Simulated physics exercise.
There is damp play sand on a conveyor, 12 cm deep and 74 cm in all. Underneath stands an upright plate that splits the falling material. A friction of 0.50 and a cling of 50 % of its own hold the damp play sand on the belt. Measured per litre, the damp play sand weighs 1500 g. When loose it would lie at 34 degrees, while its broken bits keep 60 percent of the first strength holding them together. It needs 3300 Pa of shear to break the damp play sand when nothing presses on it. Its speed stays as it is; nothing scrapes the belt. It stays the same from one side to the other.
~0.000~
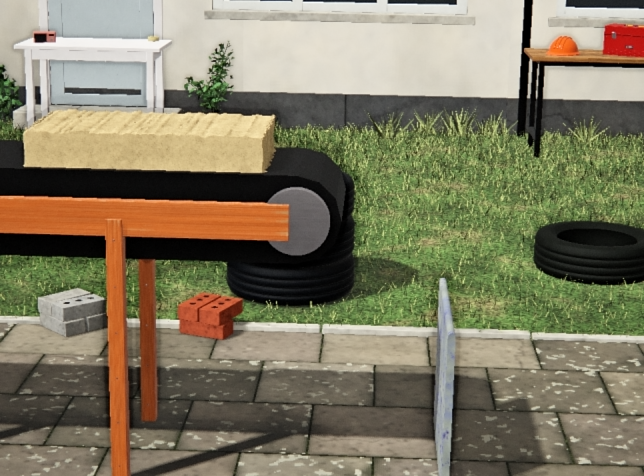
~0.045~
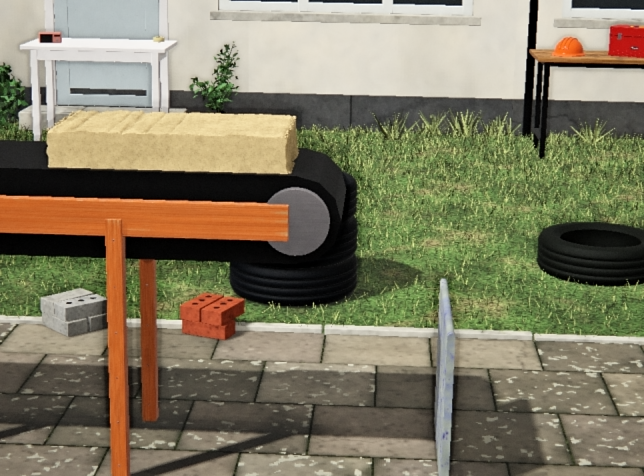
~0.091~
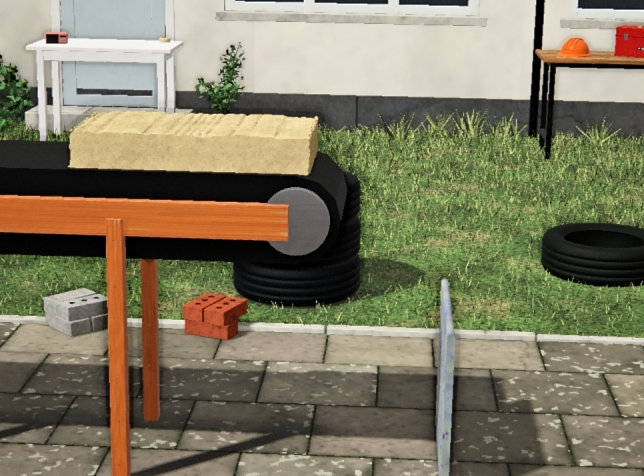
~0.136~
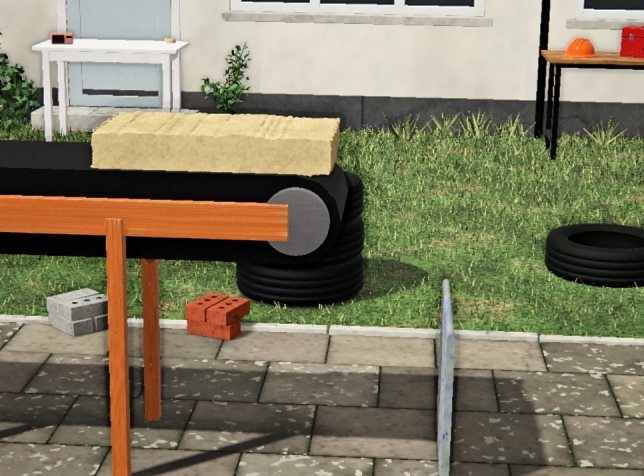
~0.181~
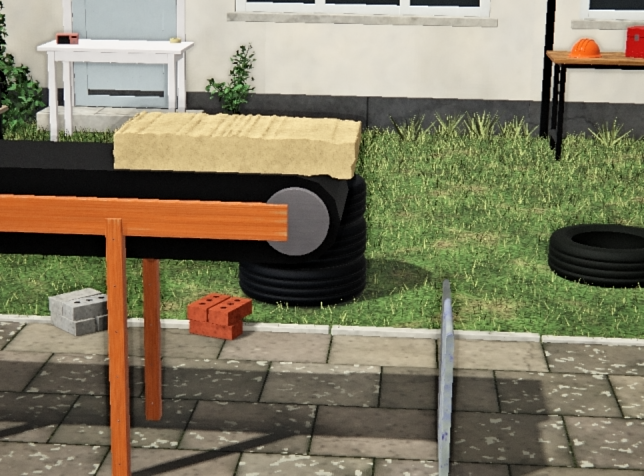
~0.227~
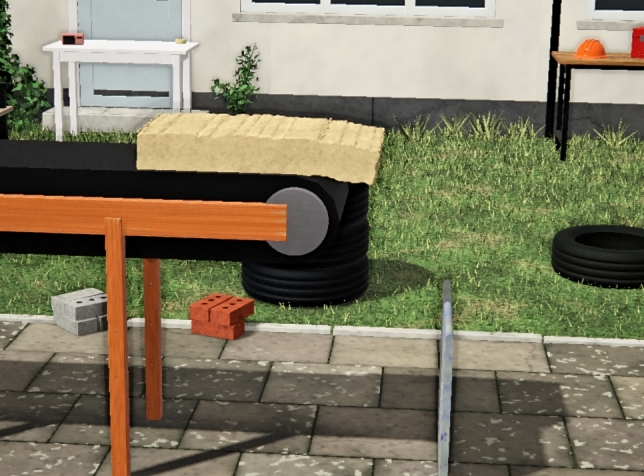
Black conveyor carrying a pale block of damp sand rightward until its front overhangs the end roller, cracking and sagging slightly.
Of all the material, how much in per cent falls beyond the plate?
Roughly 100 per cent lands beyond it.
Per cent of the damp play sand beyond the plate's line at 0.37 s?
About 0 per cent.
After 0.37 s, 0 % is beyond the plate's line.
After 0.54 s, 34 % is beyond the plate's line.
After 0.71 s, 72 % is beyond the plate's line.
After 0.88 s, 100 % is beyond the plate's line.
After 2.02 s, 100 % is beyond the plate's line.
